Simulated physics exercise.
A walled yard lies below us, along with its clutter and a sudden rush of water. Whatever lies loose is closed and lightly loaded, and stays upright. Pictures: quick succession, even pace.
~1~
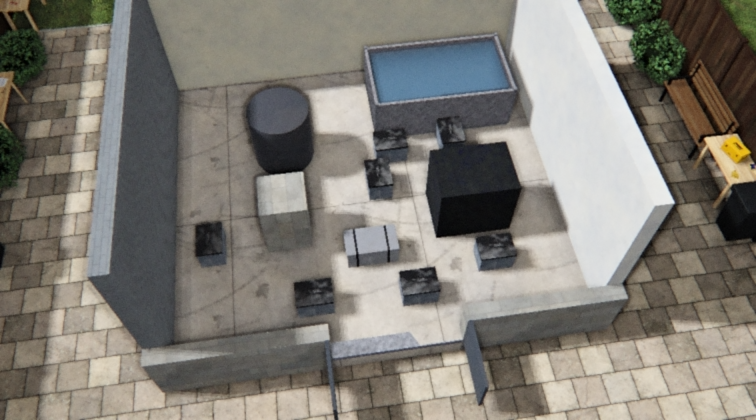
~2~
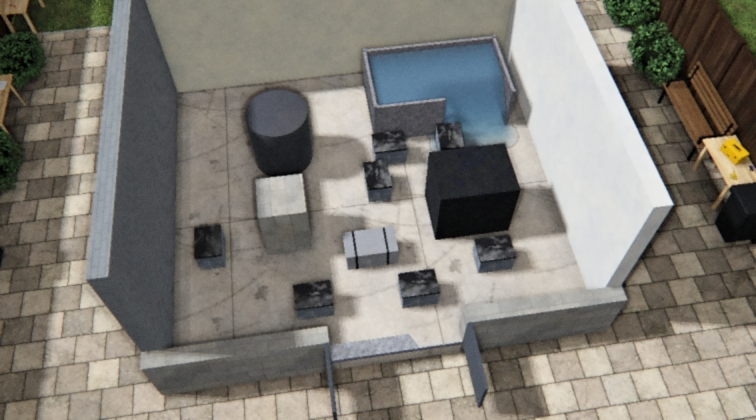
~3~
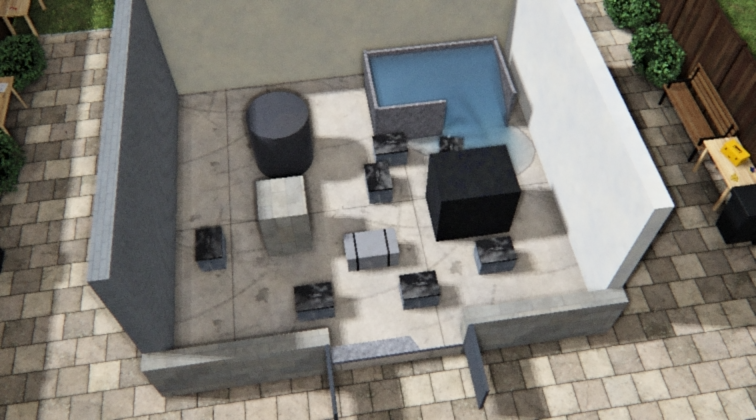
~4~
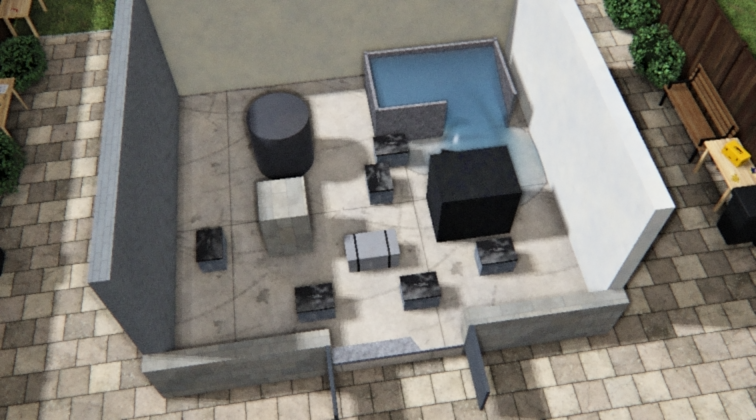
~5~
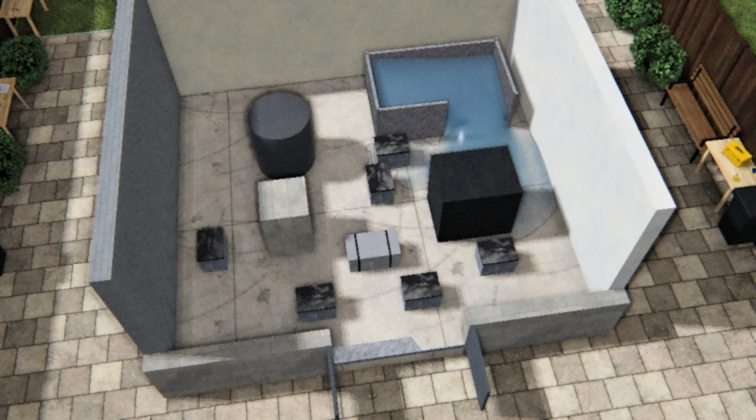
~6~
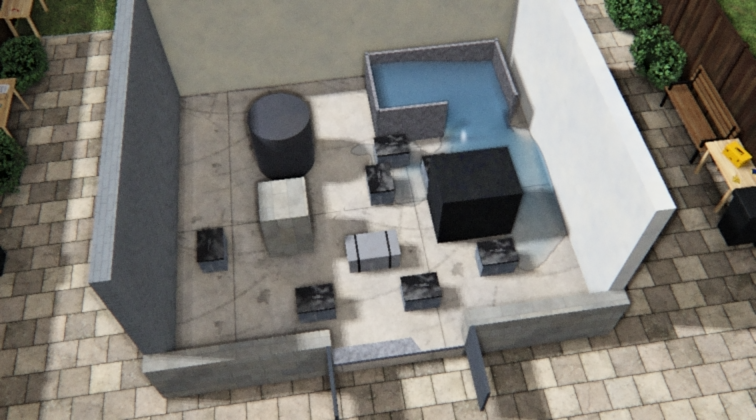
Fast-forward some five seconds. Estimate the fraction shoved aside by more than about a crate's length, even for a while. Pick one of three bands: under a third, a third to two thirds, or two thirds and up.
Two thirds and up.
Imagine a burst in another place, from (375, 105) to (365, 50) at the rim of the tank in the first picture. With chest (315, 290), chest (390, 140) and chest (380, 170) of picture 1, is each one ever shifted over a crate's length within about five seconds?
Lab note - in sequence: Made it that far; never that far; never that far.
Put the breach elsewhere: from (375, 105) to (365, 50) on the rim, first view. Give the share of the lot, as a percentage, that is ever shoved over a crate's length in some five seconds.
That should be close to 20 percent.
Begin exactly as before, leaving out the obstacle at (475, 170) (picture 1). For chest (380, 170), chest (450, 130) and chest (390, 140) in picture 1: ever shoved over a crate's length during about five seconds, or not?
Here's how it goes one after another: Remained close, traveled a good way and remained close.
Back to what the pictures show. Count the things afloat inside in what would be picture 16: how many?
Number: 0.
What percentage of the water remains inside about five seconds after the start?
Roughly 96 percent.
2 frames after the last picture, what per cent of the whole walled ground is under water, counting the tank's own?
I'd estimate around 25 percent.
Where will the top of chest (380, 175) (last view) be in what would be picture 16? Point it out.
It ends up close to (309, 188).
A moment on, 1 of 8 are well off their spots; 1 afloat.
Next, 2 of 8 are well off their spots; 0 afloat.
Later, 6 of 8 are well off their spots; 2 afloat.
In the end, 7 of 8 are well off their spots, and 7 have been at some point; 4 afloat.
